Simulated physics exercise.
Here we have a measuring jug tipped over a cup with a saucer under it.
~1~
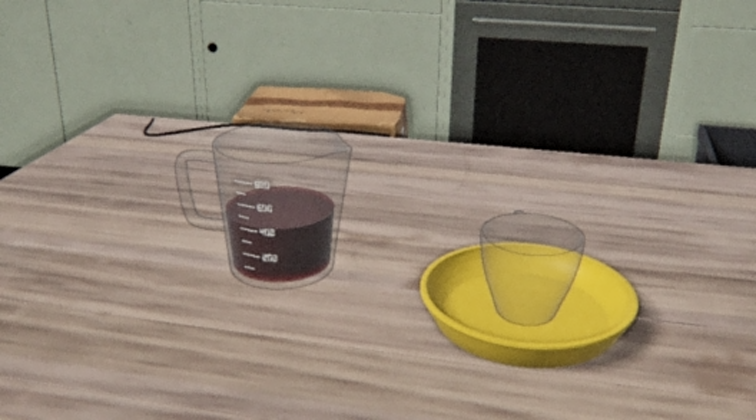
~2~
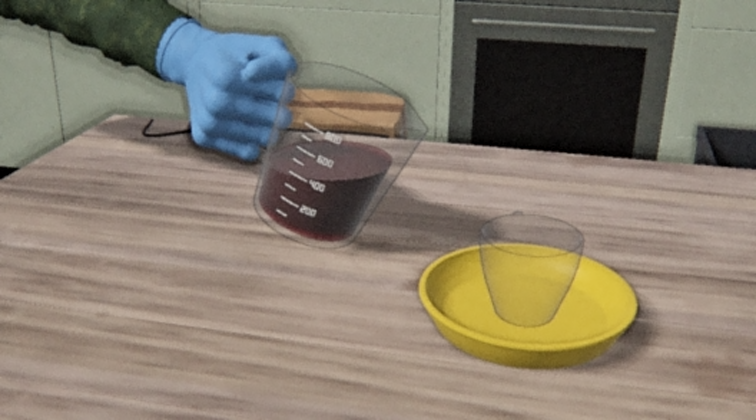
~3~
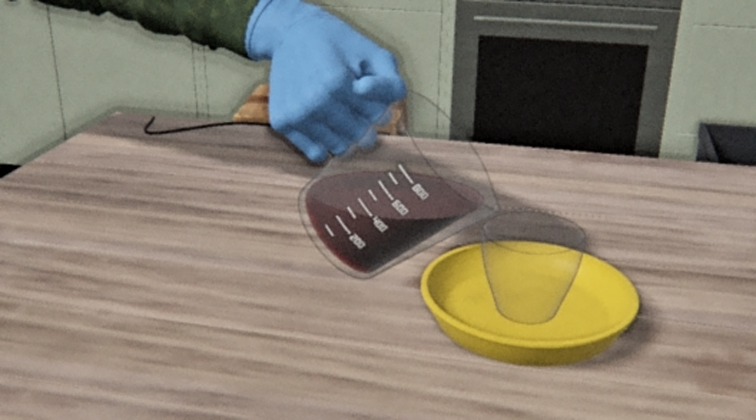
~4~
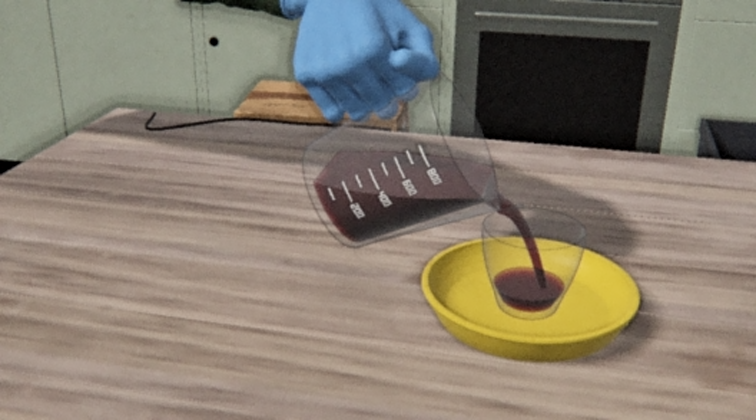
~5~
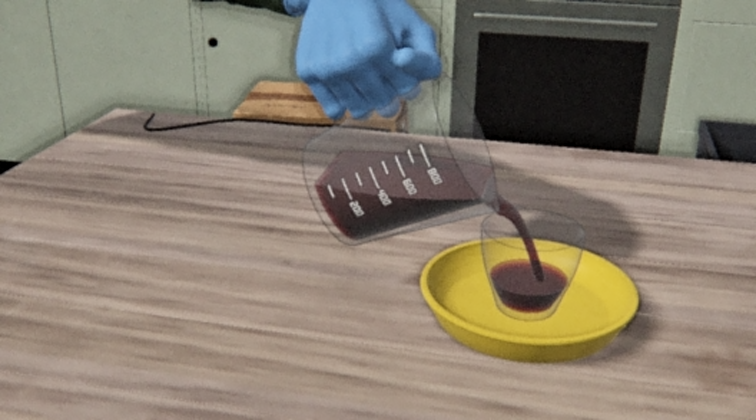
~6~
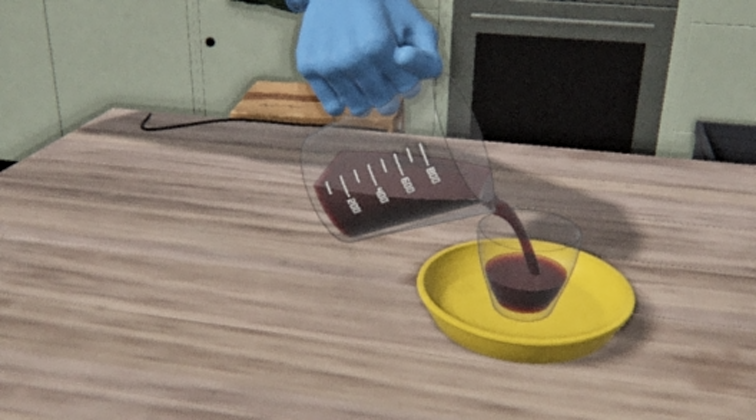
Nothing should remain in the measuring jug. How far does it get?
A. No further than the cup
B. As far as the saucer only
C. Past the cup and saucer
(B) As far as the saucer only.
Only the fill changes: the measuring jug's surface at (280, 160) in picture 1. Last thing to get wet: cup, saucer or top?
Result: Overflow onto the top.
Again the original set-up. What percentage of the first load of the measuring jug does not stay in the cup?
Estimate: Close to 35 percent.
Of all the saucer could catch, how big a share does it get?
Some 30 per cent.
Shortly, the cup is nearly full; the saucer is dry.
Then, the cup is full to the brim; the saucer is wet, with room to spare.
At the finish, the cup is full to the brim; the saucer is wet, with room to spare.
